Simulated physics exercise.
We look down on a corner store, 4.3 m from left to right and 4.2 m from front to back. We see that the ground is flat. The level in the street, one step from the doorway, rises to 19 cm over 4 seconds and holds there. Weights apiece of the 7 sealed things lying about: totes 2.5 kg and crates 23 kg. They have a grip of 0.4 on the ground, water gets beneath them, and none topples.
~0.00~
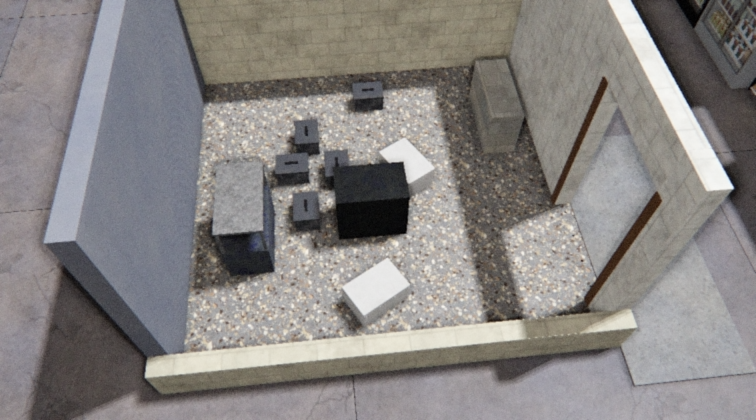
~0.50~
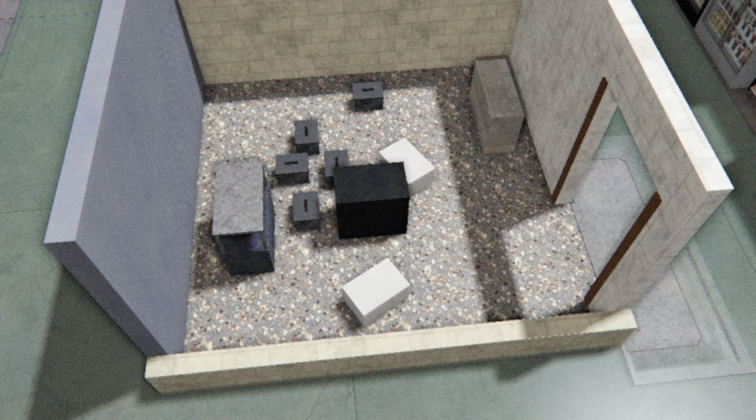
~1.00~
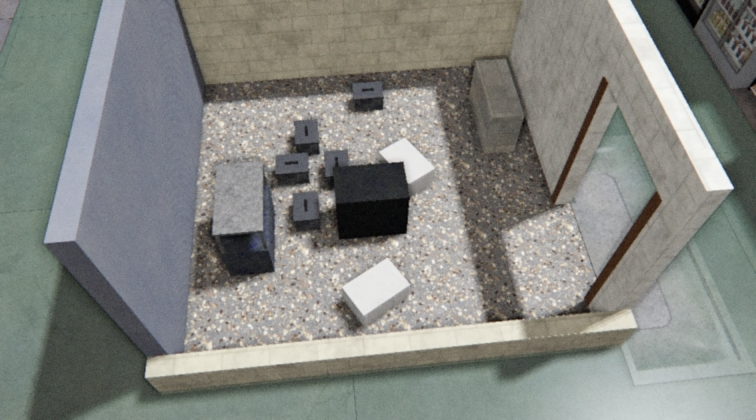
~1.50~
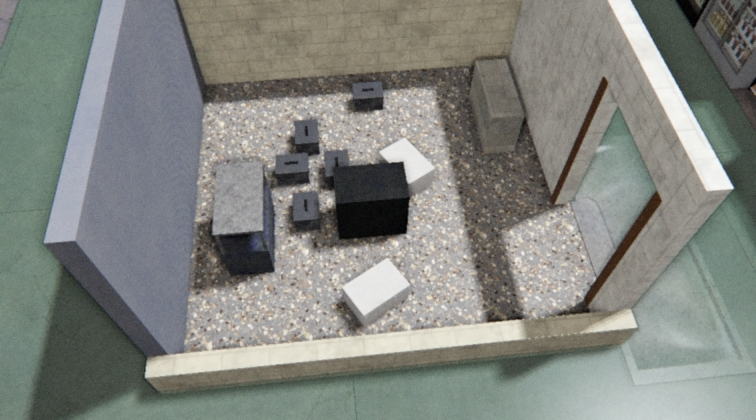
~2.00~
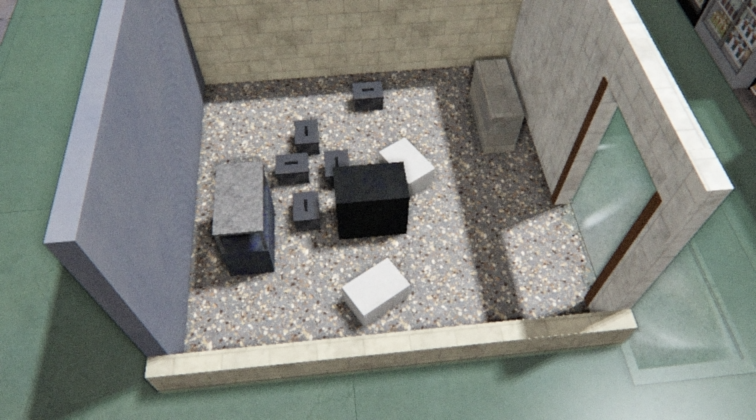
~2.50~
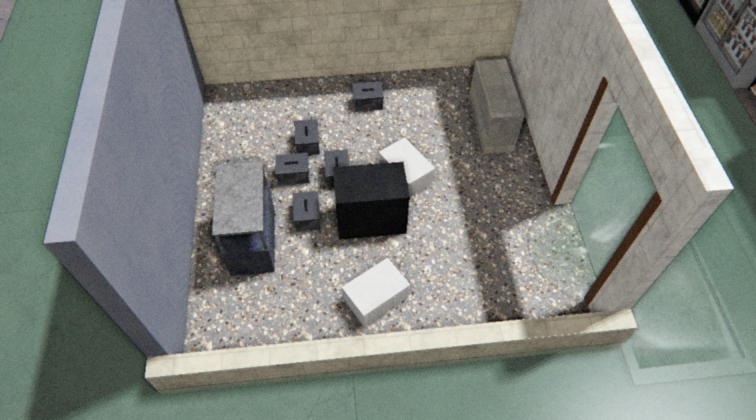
In a small walled store, greenish water covers the ground outside and starts entering the doorway.
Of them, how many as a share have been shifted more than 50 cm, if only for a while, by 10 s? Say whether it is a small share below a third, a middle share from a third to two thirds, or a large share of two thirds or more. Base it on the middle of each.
A middle share, from a third to two thirds.
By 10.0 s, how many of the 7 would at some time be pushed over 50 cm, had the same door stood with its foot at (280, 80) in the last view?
Then it comes to 4.
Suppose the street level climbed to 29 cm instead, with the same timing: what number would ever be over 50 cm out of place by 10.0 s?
With that change, 7 of them.
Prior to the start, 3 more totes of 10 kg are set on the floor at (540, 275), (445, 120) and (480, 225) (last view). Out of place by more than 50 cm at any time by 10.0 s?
In order: Farther; not as far; farther.
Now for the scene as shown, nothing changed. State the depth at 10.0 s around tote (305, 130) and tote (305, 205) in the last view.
Around 3 cm and 2 cm.
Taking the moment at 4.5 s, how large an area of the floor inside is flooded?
Roughly 5.0 m2 of it is wet.
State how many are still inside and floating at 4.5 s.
That would be 0 of them.
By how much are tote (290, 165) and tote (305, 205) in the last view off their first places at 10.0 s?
Shifts: 80 cm / 80 cm.
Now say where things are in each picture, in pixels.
In the first picture, a tote at (306, 206) rests on the ground; a tote at (337, 163) rests on the ground; water covers 0.0 m2; 0 of 7 have shifted.
In the second picture, a tote at (306, 206), on the bottom; a tote at (337, 163) rests on the ground; 0.0 m2 under water; 0 of 7 have shifted.
In the third picture, a tote at (306, 206) rests on the ground; a tote at (337, 163) rests on the ground; 0.0 m2 under water; 0 of 7 have shifted.
In the fourth picture, a tote at (306, 206), on the bottom; a tote at (337, 163) rests on the ground; water covers 0.0 m2; 0 of 7 have shifted.
In the fifth picture, a tote at (306, 206), on the bottom; a tote at (337, 163), on the bottom; water covers 0.0 m2; 0 of 7 have shifted.
In the sixth picture, a tote at (306, 206), on the bottom; a tote at (337, 163), on the bottom; 0.4 m2 under water; 0 of 7 have shifted.
After 3.5 s 0 of 7 are over 50 cm from their spots; 0 afloat.
After 4.5 s 0 of 7 are over 50 cm from their spots; 0 afloat.
After 7.0 s 1 of 7 are over 50 cm from their spots; 0 afloat.
After 10.0 s 4 of 7 are over 50 cm from their spots, and 4 have been at some point; 4 afloat.
